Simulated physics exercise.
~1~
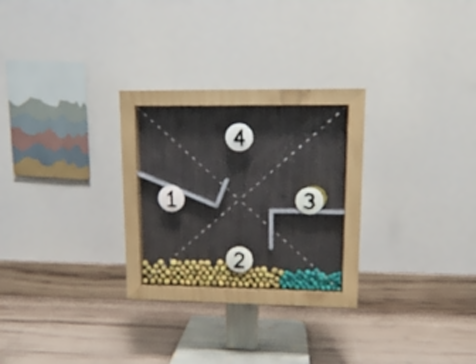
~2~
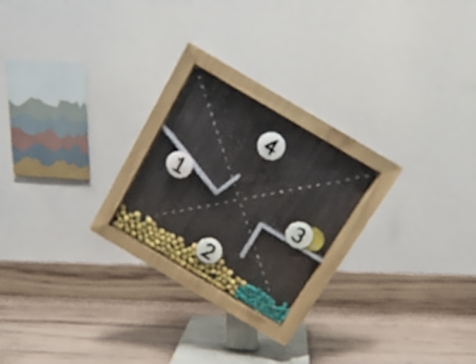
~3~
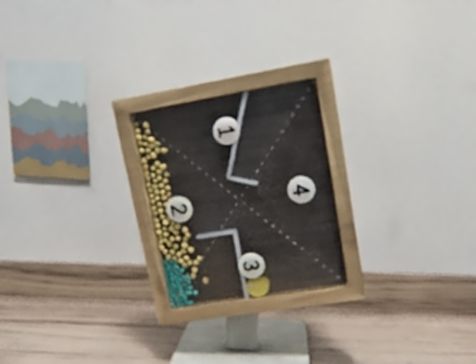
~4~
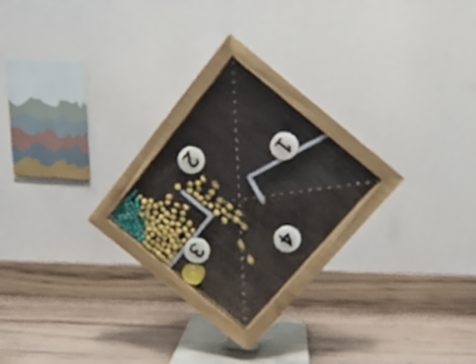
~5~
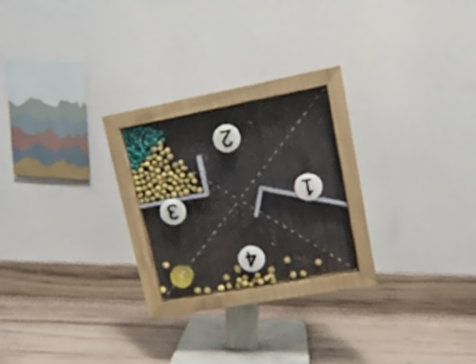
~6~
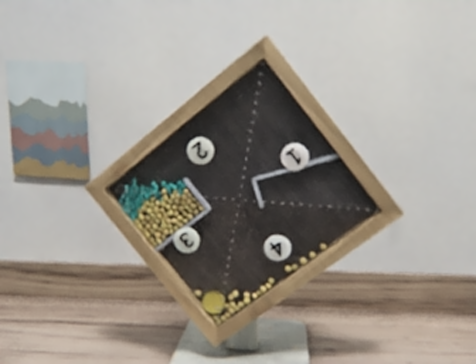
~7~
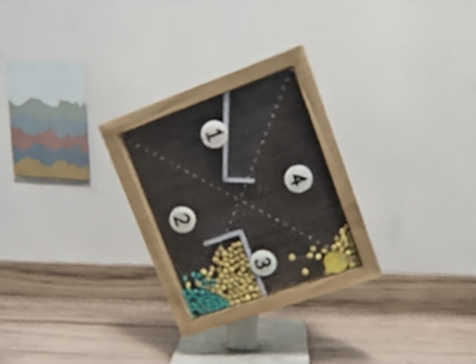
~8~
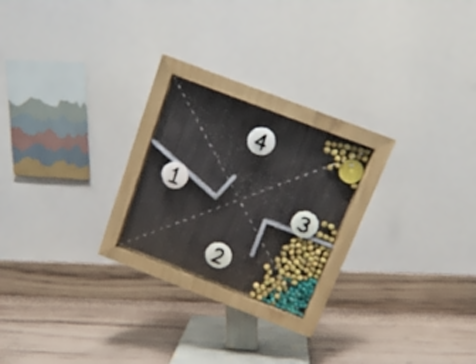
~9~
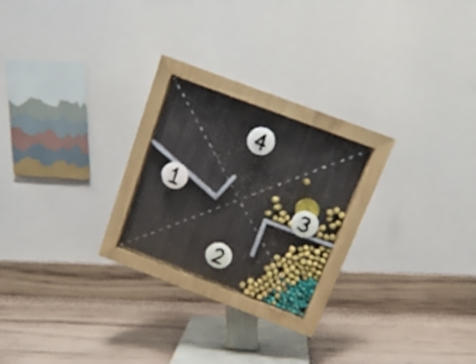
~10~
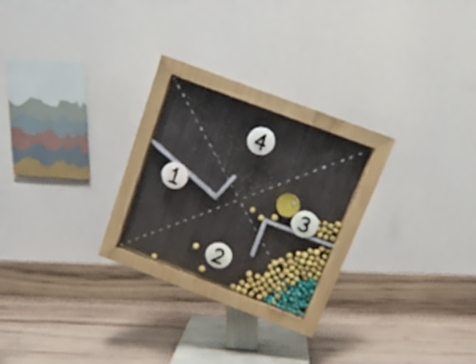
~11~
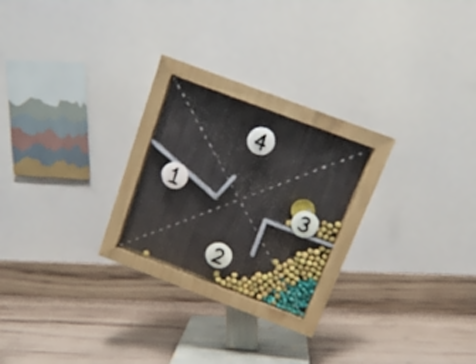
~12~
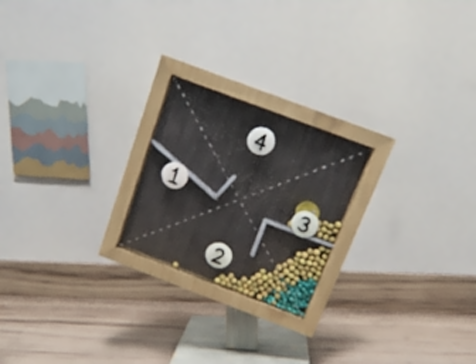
In a plain room with a wooden surface, a framed case of yellow and turquoise beads turns clockwise until nearly upside down, spilling some, then swings partway back and stops tilted, the beads heaped at the lower right and the yellow disc resting on a ledge.
